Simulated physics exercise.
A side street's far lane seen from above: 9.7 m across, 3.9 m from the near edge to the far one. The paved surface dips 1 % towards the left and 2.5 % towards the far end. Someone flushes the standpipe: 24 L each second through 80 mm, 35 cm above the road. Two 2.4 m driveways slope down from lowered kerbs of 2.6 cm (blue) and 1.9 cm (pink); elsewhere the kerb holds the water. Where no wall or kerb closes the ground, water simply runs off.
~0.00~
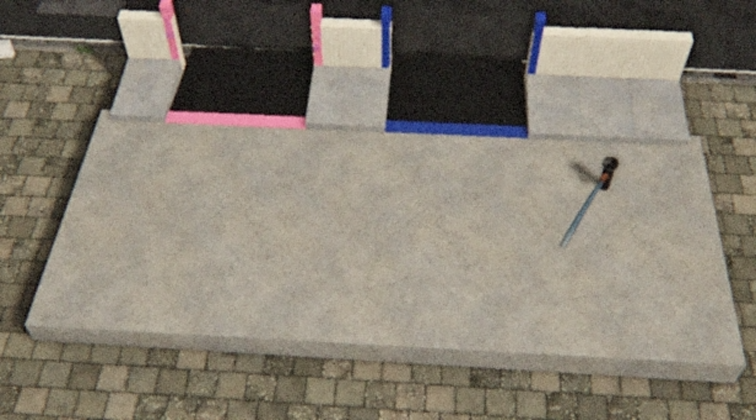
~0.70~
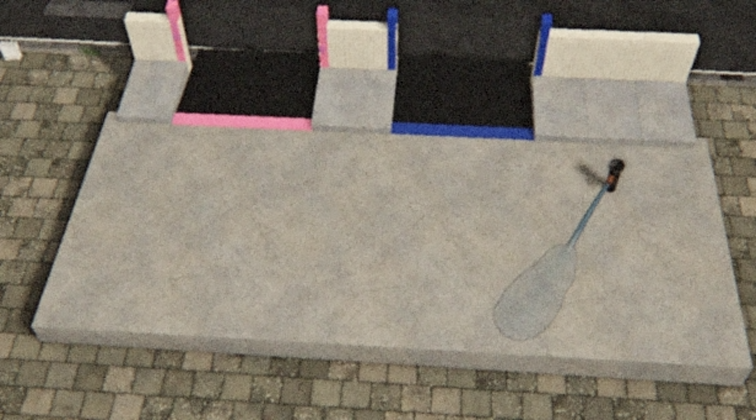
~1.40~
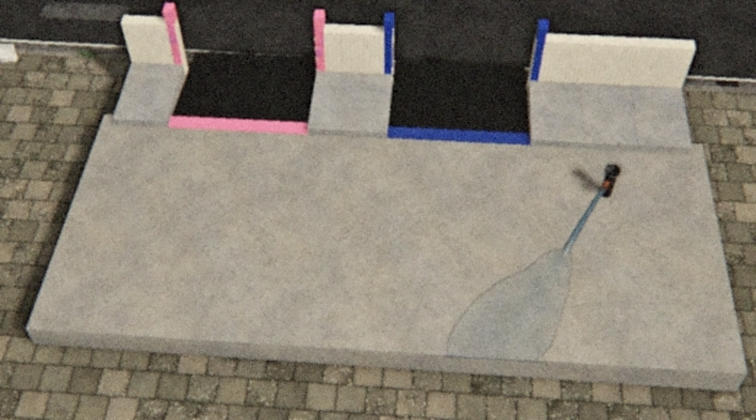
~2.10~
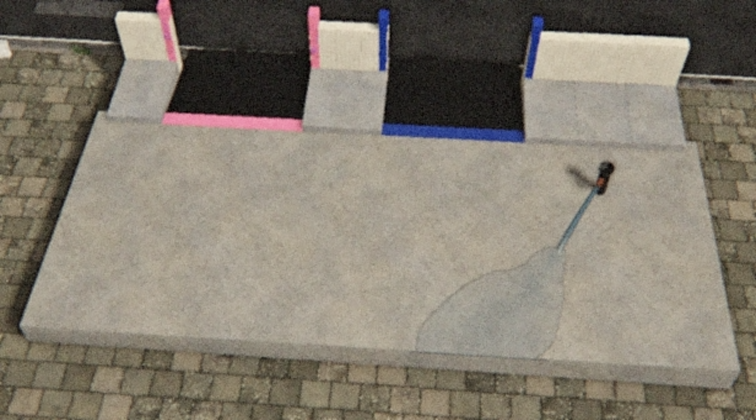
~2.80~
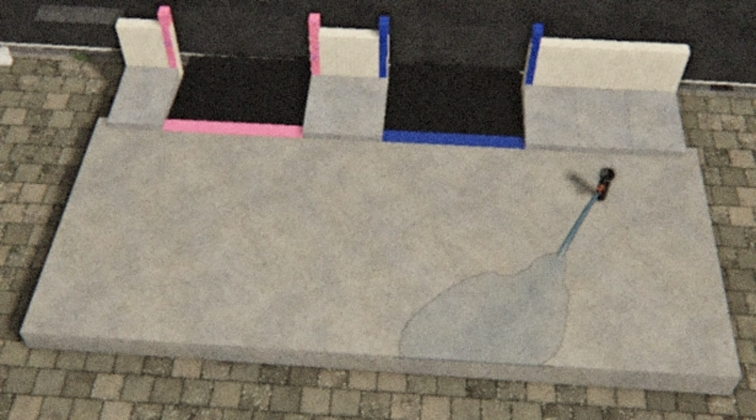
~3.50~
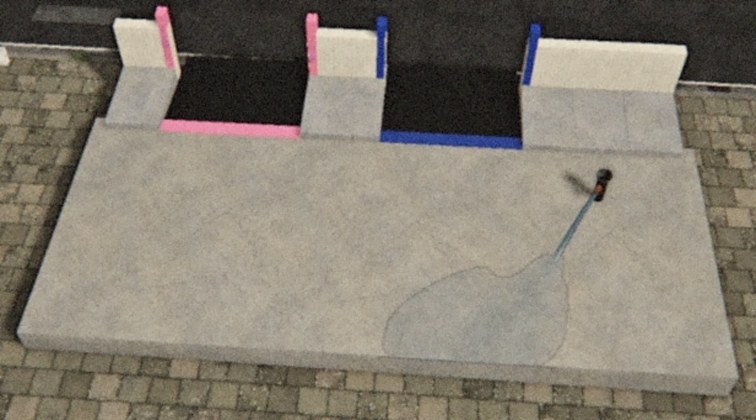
Paved slab beside a dark road, a small standpipe jetting water down and left, the wet patch widening leftward along the near edge.
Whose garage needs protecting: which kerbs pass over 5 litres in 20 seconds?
One by one: At the blue driveway it stays under the limit; at the pink driveway it does not reach the limit.
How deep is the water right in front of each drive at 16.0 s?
In cm: Blue 0.4, pink 0.0.
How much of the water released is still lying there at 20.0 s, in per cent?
Roughly 18 in a hundred.
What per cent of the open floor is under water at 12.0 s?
Some 10 per cent of it.
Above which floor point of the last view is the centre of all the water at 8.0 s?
At about (473, 298).
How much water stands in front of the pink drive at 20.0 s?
About 0.8 cm.
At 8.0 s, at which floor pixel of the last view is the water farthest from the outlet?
Near (365, 308).
After 5.0 s water covers 10 % of the floor and is deepest (3 cm) near (549, 269); blue driveway not reached, pink driveway not reached.
After 8.0 s water covers 10 % of the floor and is deepest (3 cm) near (549, 269); blue driveway not reached, pink driveway not reached.
After 12.0 s water covers 10 % of the floor and is deepest (3 cm) near (549, 269); blue driveway not reached, pink driveway not reached.
After 16.0 s water covers 10 % of the floor and is deepest (3 cm) near (549, 269); blue driveway not reached, pink driveway not reached.
After 20.0 s water covers 15 % of the floor and is deepest (3 cm) near (549, 269); blue driveway 0.68 cm at the lowered kerb, 0 L in, pink driveway 0.77 cm at the lowered kerb, 0 L in.
